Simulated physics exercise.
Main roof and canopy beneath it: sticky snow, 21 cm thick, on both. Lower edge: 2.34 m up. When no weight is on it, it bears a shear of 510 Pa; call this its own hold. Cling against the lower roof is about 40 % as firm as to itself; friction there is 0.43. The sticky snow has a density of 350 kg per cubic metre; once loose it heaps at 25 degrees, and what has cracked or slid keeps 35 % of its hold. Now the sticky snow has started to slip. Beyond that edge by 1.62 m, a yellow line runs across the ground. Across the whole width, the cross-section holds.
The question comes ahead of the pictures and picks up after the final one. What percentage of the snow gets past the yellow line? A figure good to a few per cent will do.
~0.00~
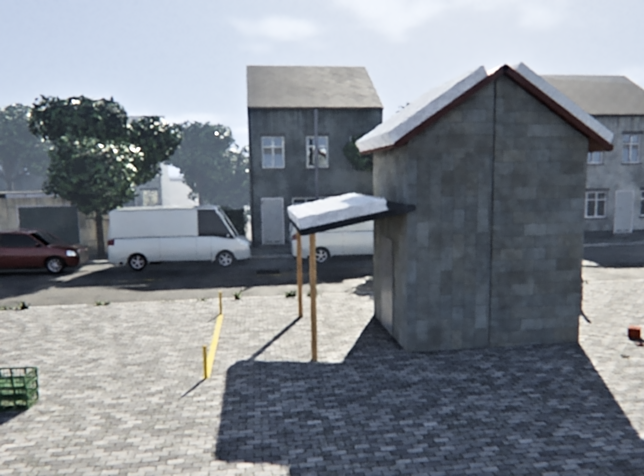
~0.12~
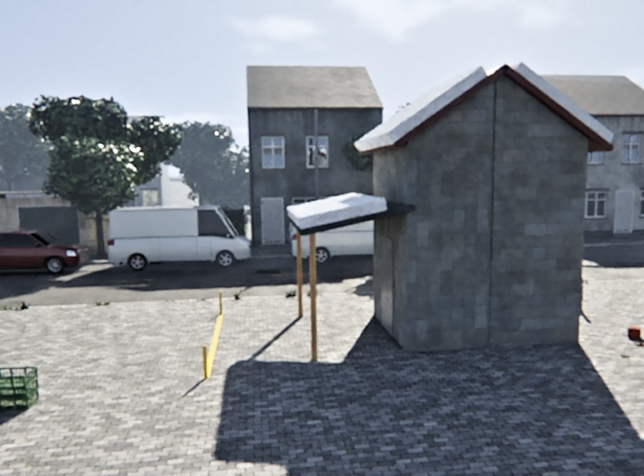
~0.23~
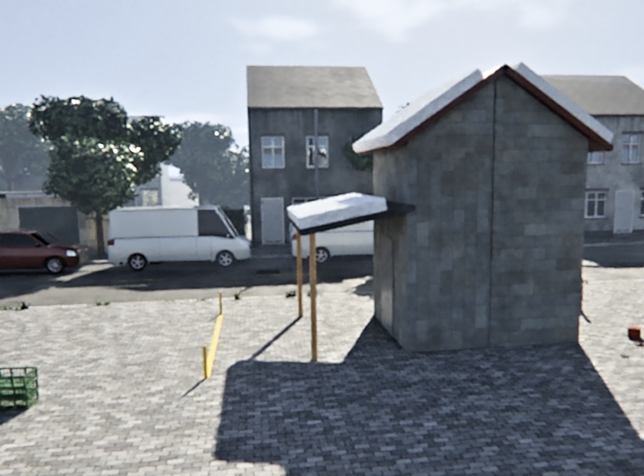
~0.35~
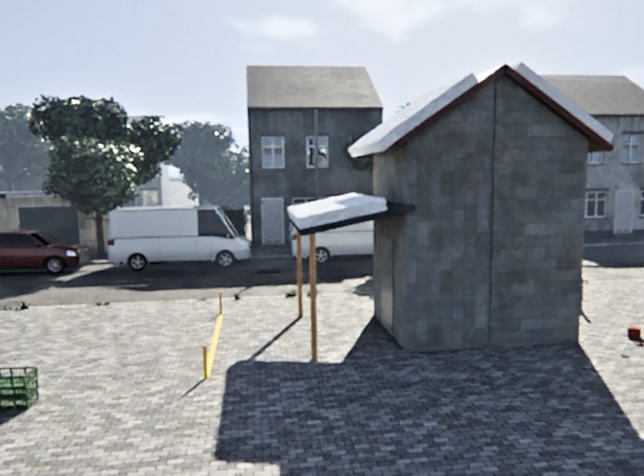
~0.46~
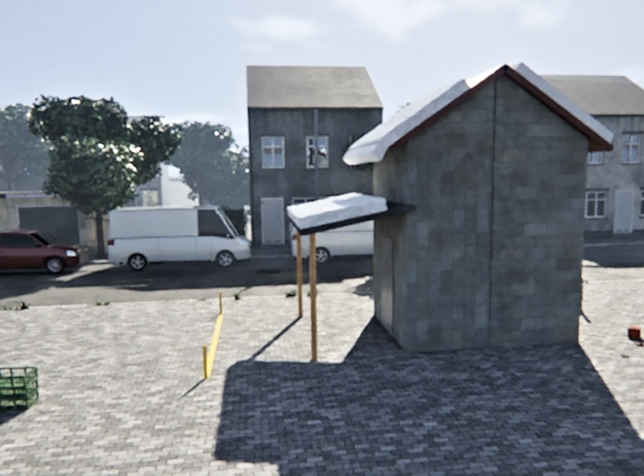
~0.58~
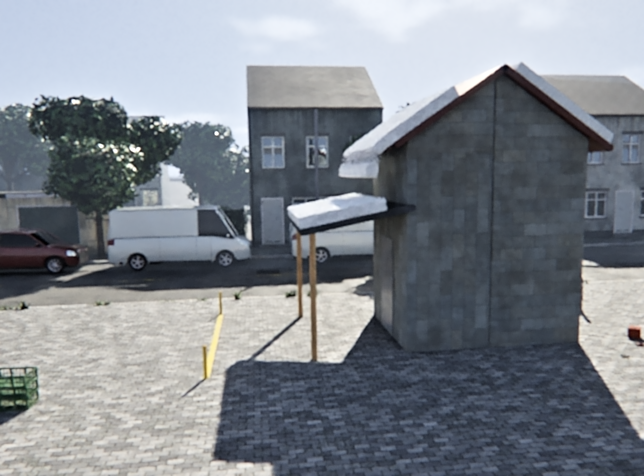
I would put it near 21 percent.
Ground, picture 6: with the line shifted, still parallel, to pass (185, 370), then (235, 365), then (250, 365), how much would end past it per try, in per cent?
First try around 12 per cent, second around 30 per cent, third around 40 per cent.
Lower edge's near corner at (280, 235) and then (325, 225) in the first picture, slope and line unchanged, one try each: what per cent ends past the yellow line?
First 12 per cent, second 25 per cent.
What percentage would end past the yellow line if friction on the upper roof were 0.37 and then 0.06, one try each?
4 %, then 25 %.
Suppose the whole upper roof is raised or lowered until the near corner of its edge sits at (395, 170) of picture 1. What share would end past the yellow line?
1 per cent or so.
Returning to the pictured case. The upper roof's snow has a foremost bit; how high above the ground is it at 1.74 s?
I'd say around 1.0 metres.
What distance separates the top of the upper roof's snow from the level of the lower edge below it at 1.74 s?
0.6 m or thereabouts.
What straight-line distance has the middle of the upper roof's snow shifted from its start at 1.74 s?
It has shifted some 3.6 m.
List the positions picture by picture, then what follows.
Leading edge of the sticky snow at (393, 140), in the first frame.
Leading edge of the sticky snow at (392, 141), its middle shifted 2.4 cm, 1 % of it past the upper edge, in one piece, in the second frame.
Leading edge of the sticky snow at (389, 143), its middle shifted 9.7 cm, 5 % of it past the upper edge, in one piece, in the third frame.
Leading edge of the sticky snow at (383, 138), its middle shifted 22 cm, 11 % of it past the upper edge, in one piece, in the fourth frame.
Leading edge of the sticky snow at (376, 148), its middle shifted 40 cm, 20 % of it past the upper edge, cracking, in the fifth frame.
Leading edge of the sticky snow at (368, 166), its middle shifted 63 cm, 31 % of it past the upper edge, cracking, in the sixth frame.
After 1.11 s, none is below the lower edge and 0 % is past the line.
After 1.74 s, 35 % is below the lower edge and 0 % is past the line.
After 2.37 s, 55 % is below the lower edge and 21 % is past the line.
After 3.00 s, 55 % is below the lower edge and 21 % is past the line.
After 3.10 s, at the end, 55 % is below the lower edge and 21 % is past the line.
